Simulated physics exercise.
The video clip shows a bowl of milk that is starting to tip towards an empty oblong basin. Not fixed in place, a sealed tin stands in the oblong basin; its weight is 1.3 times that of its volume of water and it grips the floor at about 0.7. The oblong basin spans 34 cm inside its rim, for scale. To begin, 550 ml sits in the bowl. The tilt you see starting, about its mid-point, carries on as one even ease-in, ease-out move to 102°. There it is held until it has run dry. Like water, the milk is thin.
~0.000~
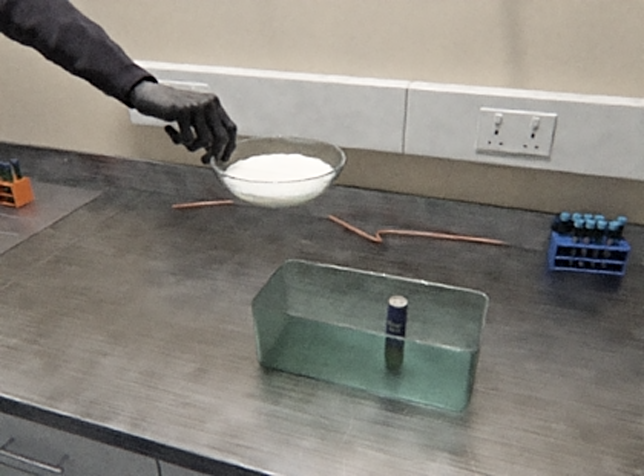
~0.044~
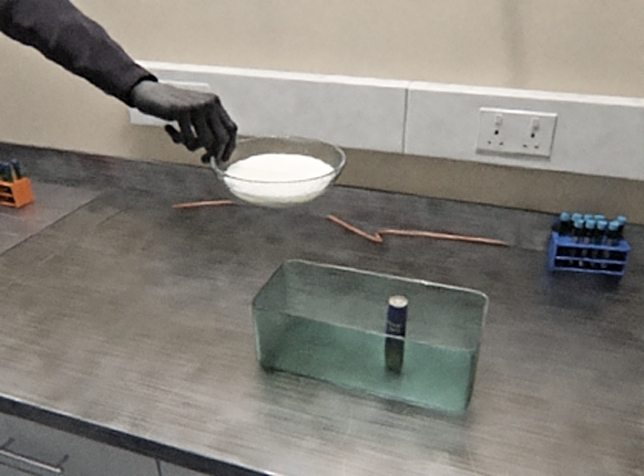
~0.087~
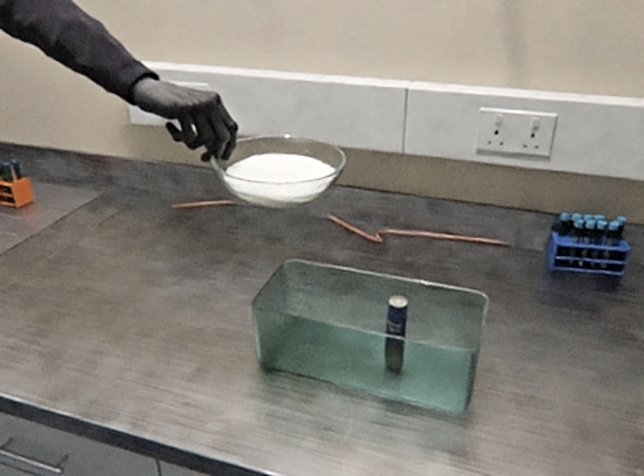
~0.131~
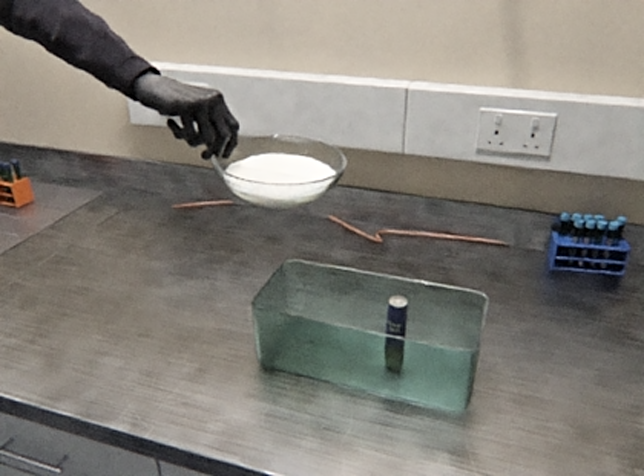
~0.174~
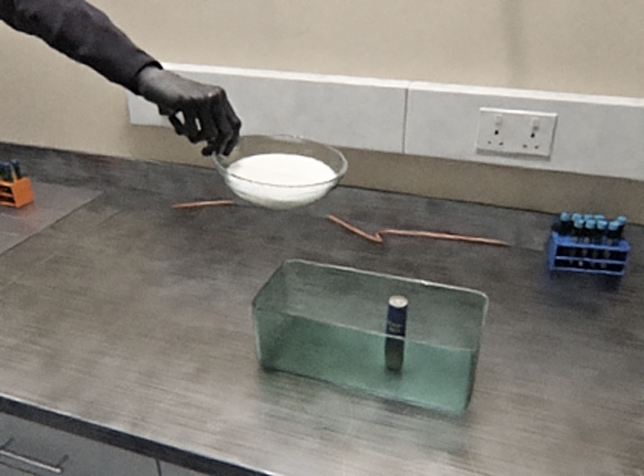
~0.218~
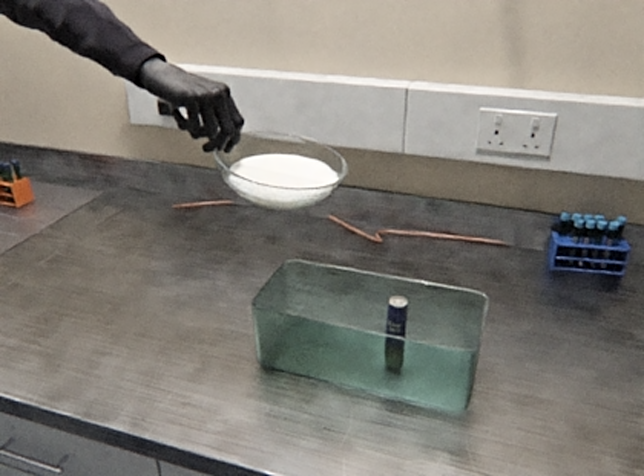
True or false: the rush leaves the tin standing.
True.
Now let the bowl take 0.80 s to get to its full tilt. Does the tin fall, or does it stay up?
The tin would stay balanced.
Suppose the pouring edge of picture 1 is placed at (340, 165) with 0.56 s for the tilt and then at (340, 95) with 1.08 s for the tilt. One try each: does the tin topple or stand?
First it tips over; then it stays on its base.
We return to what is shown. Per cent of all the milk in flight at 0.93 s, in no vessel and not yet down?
Estimate: Around 4 per cent.
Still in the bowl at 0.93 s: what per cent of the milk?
0 %.
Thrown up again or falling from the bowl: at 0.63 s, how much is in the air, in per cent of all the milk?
It comes to roughly 56 per cent.
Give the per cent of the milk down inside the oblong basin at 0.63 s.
Near 14 in a hundred.
After 0.63 s the tilt is 64° and 29 per cent is still to pour; the tin stands where it began.
After 0.93 s the tilt is 97° and 0 per cent is still to pour; the tin stands where it began.
After 1.24 s the tilt is 102° and 0 per cent is still to pour; the tin stands where it began.
After 1.58 s the tilt is 102° and 0 per cent is still to pour; the tin stands where it began.
In the end the tin stands where it began.
